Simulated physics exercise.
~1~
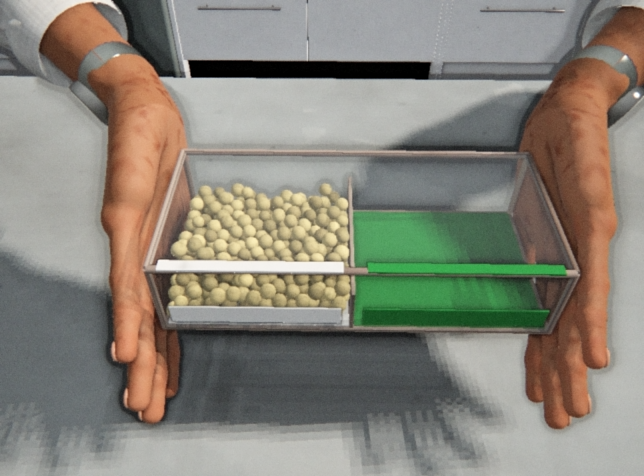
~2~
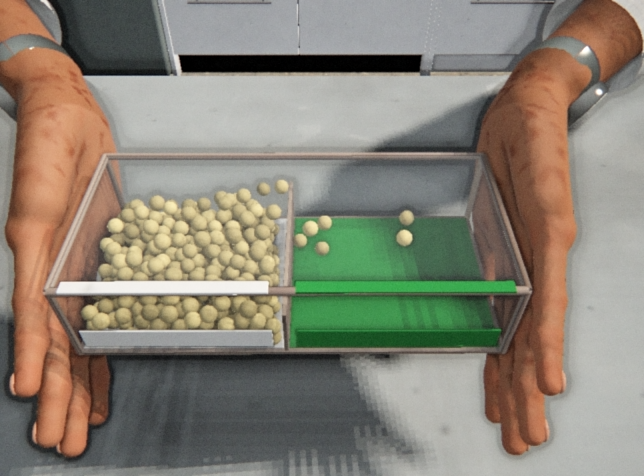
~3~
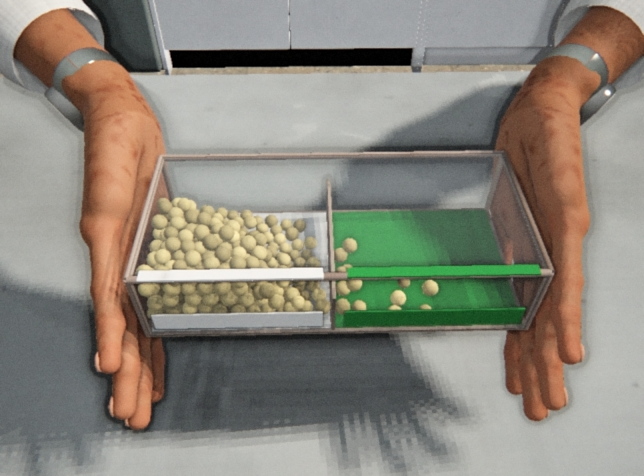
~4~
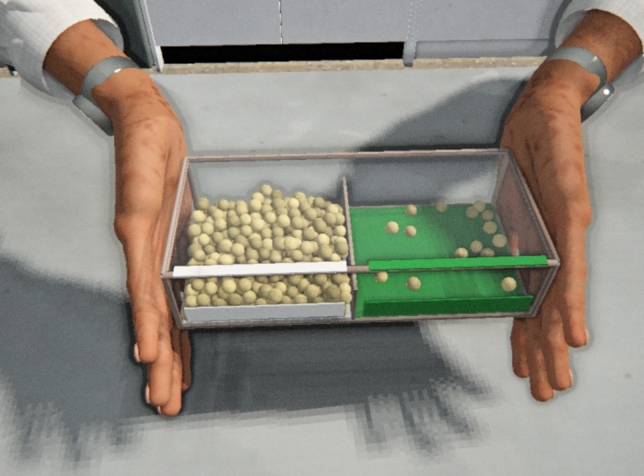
The clip shows two hands holding a clear lidded box of pale round beans, all in the white left compartment, and shaking it left and right. A few beans cross the divider into the green compartment, where they lie scattered while most remain on the white side.
